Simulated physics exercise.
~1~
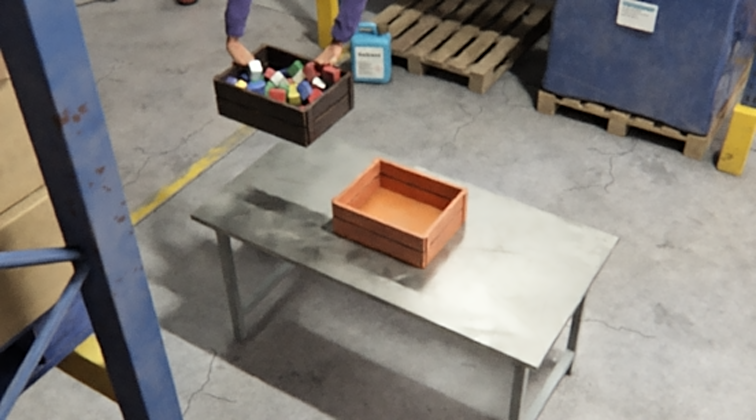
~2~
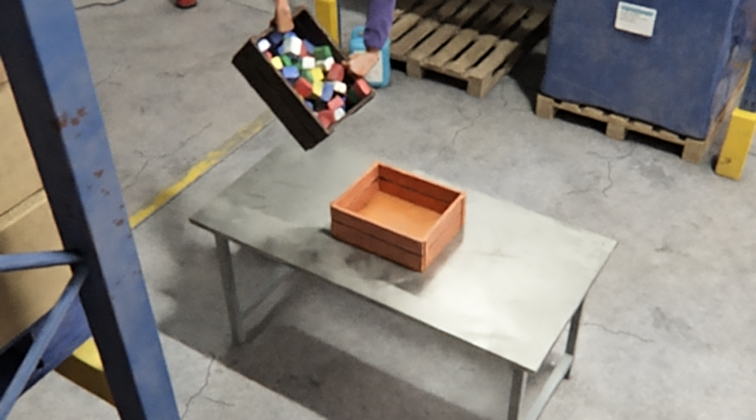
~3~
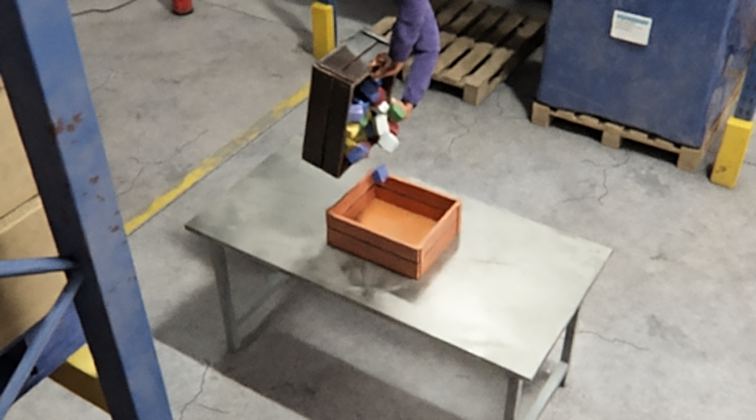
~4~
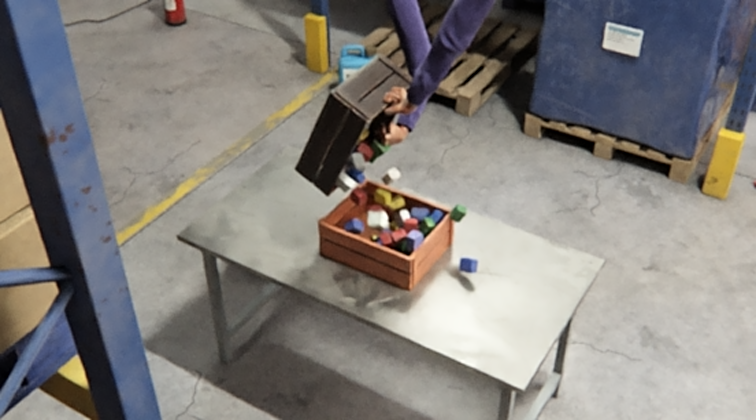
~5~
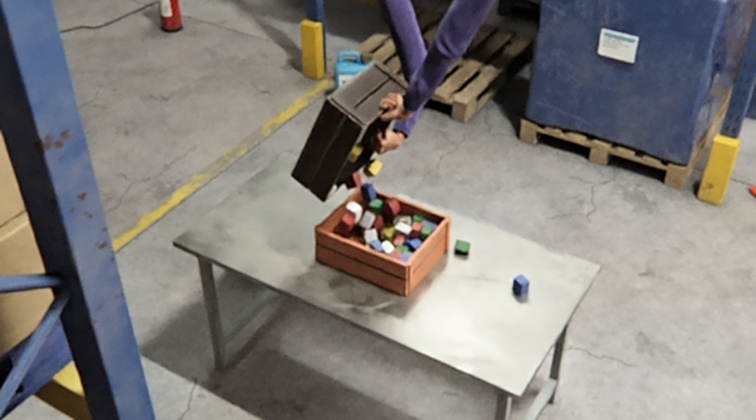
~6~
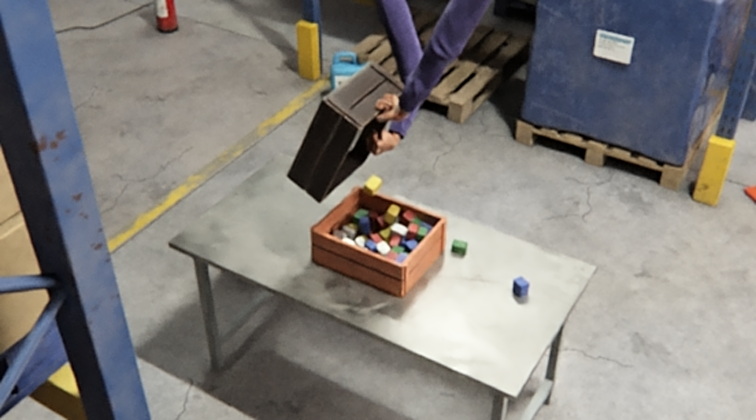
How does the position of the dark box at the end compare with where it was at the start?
It starts up and to the left of the orange crate, beyond the table's far edge. By the end it is a little further right and lower, held tipped over just above the crate's far left side.
